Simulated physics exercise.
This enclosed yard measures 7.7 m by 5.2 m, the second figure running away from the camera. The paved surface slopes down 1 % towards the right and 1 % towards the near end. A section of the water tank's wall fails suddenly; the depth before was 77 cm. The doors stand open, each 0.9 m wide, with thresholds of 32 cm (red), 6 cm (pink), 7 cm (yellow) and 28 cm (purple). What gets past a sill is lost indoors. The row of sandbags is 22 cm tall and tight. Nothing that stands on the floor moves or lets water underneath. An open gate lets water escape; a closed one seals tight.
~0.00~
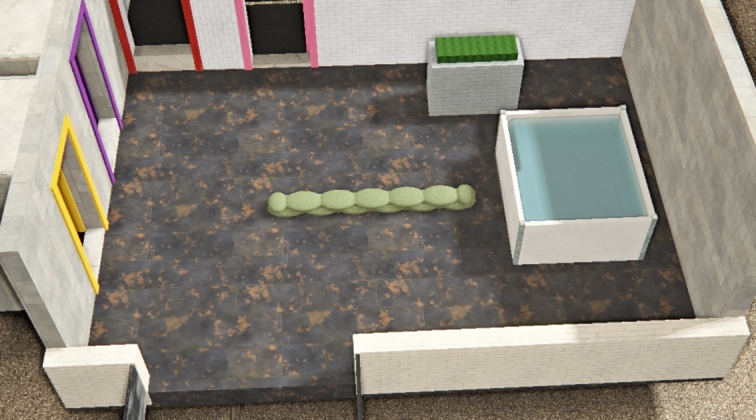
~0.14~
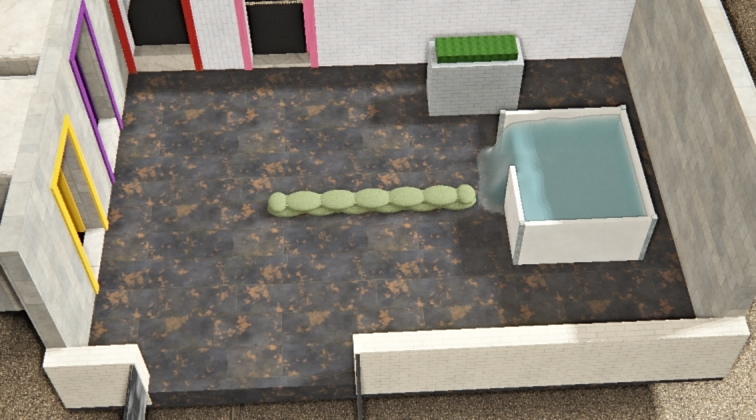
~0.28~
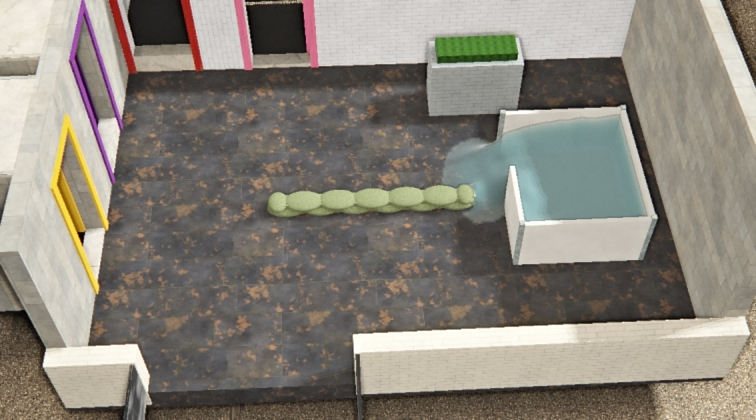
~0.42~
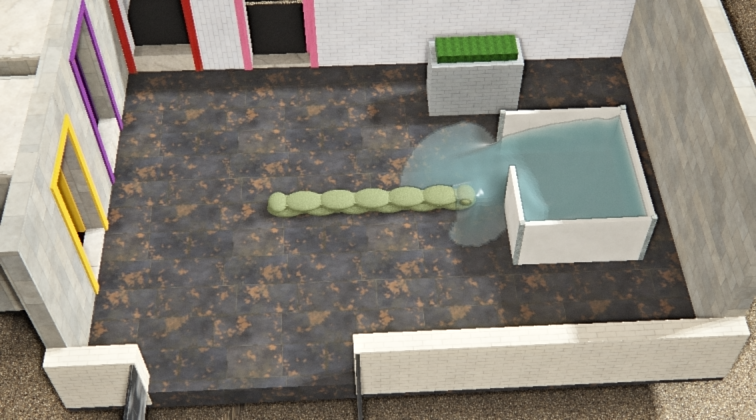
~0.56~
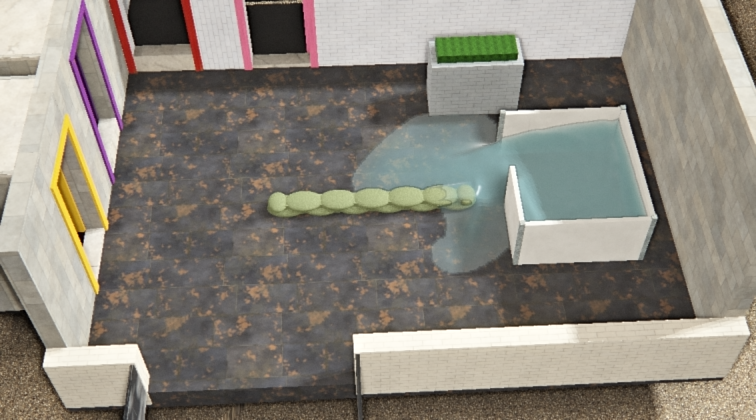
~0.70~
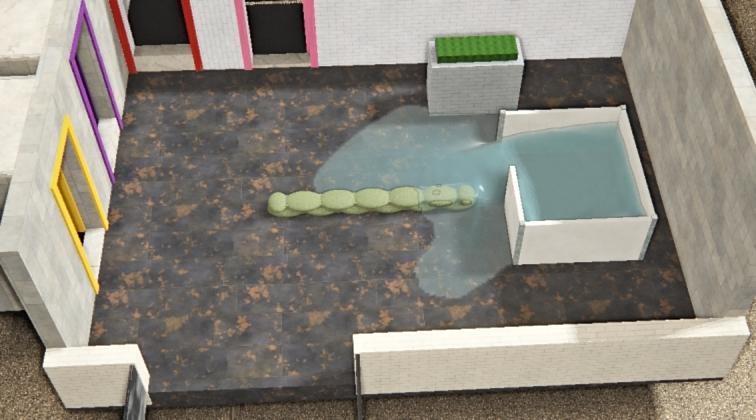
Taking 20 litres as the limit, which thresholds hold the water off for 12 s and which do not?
Within that time: At the red door it keeps below the limit; at the pink door it passes the limit; at the yellow door it keeps below the limit; at the purple door it stays under the limit.
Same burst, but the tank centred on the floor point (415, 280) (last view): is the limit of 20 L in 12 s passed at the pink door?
Then: Pink under.
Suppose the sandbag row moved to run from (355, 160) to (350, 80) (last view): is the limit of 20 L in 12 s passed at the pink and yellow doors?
Then: Pink below, yellow past it.
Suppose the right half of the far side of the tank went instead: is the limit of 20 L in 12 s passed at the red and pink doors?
Then: Red below, pink not over.
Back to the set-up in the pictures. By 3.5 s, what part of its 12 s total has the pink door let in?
Some 45 per cent by then.
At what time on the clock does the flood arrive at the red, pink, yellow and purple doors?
Red 2.0 s, pink 1.6 s, yellow 2.2 s, purple 1.6 s.
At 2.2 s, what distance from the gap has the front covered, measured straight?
About 6.0 m.
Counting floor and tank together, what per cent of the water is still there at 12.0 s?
About 70 per cent.
After 1.4 s water covers 35 % of the floor and is deepest (40 cm) near (498, 178); red door not reached, pink door not reached, yellow door not reached, purple door not reached.
After 2.2 s water covers 50 % of the floor and is deepest (31 cm) near (475, 199); red door 11 cm at the sill, 0 L in, pink door 13 cm at the sill, 11 L in, yellow door 2 cm at the sill, 0 L in, purple door 24 cm at the sill, 0 L in.
After 3.5 s water covers 55 % of the floor and is deepest (32 cm) near (188, 79); red door 28 cm at the sill, 3 L in, pink door 10 cm at the sill, 36 L in, yellow door 7 cm at the sill, 0 L in, purple door 22 cm at the sill, 0 L in.
After 7.0 s water covers 80 % of the floor and is deepest (13 cm) near (121, 325); red door 7 cm at the sill, 3 L in, pink door 8 cm at the sill, 78 L in, yellow door 5 cm at the sill, 3 L in, purple door 7 cm at the sill, 0 L in.
After 12.0 s water covers 90 % of the floor and is deepest (10 cm) near (686, 352); red door 2 cm at the sill, 3 L in, pink door 3 cm at the sill, 82 L in, yellow door 3 cm at the sill, 3 L in, purple door 2 cm at the sill, 0 L in.
